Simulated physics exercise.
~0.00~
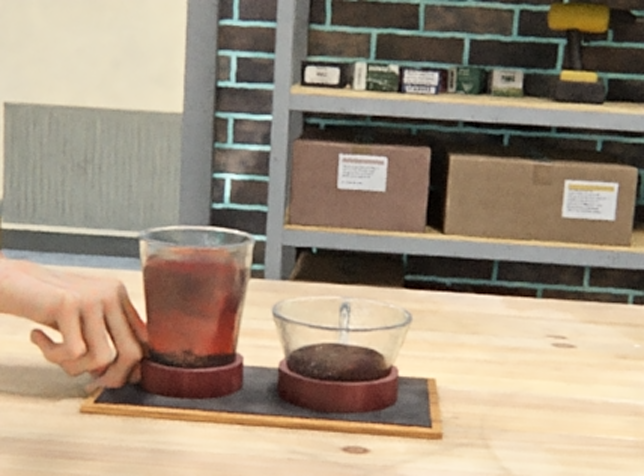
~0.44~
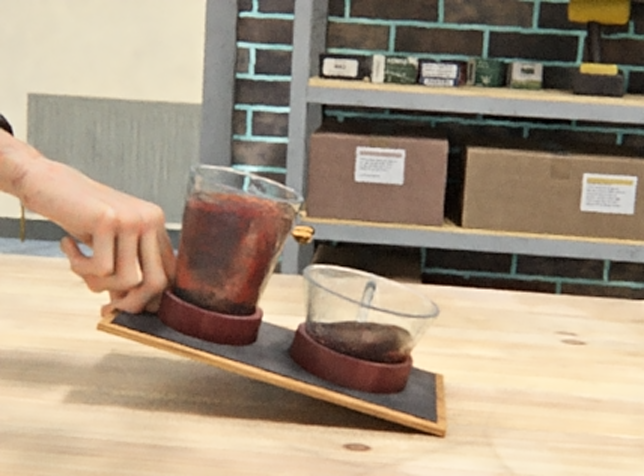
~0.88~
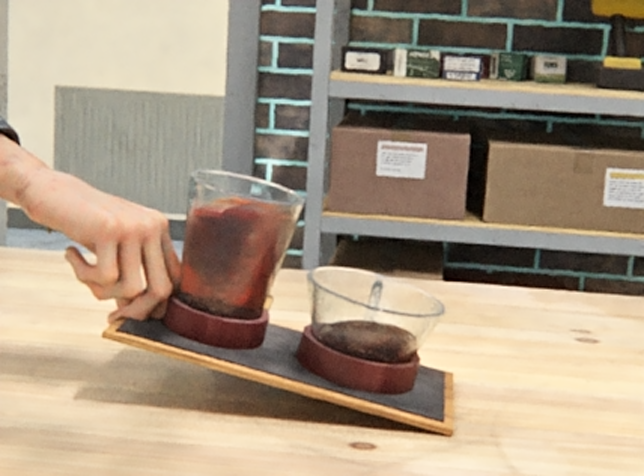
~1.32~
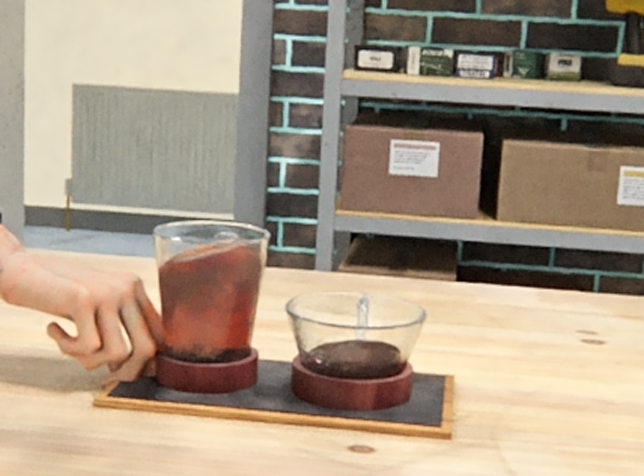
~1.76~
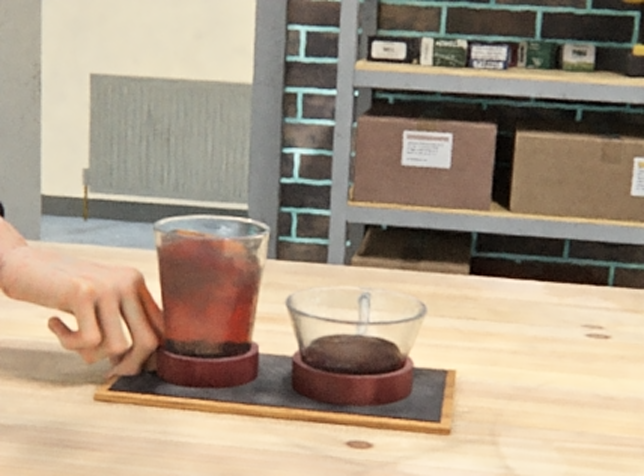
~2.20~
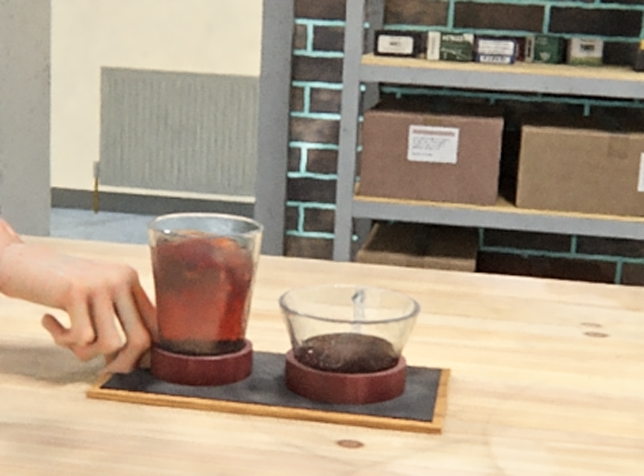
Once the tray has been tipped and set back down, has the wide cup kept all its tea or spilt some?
The wide cup keeps all of its tea. The shallow dark tea stays well below its rim throughout the tilt.
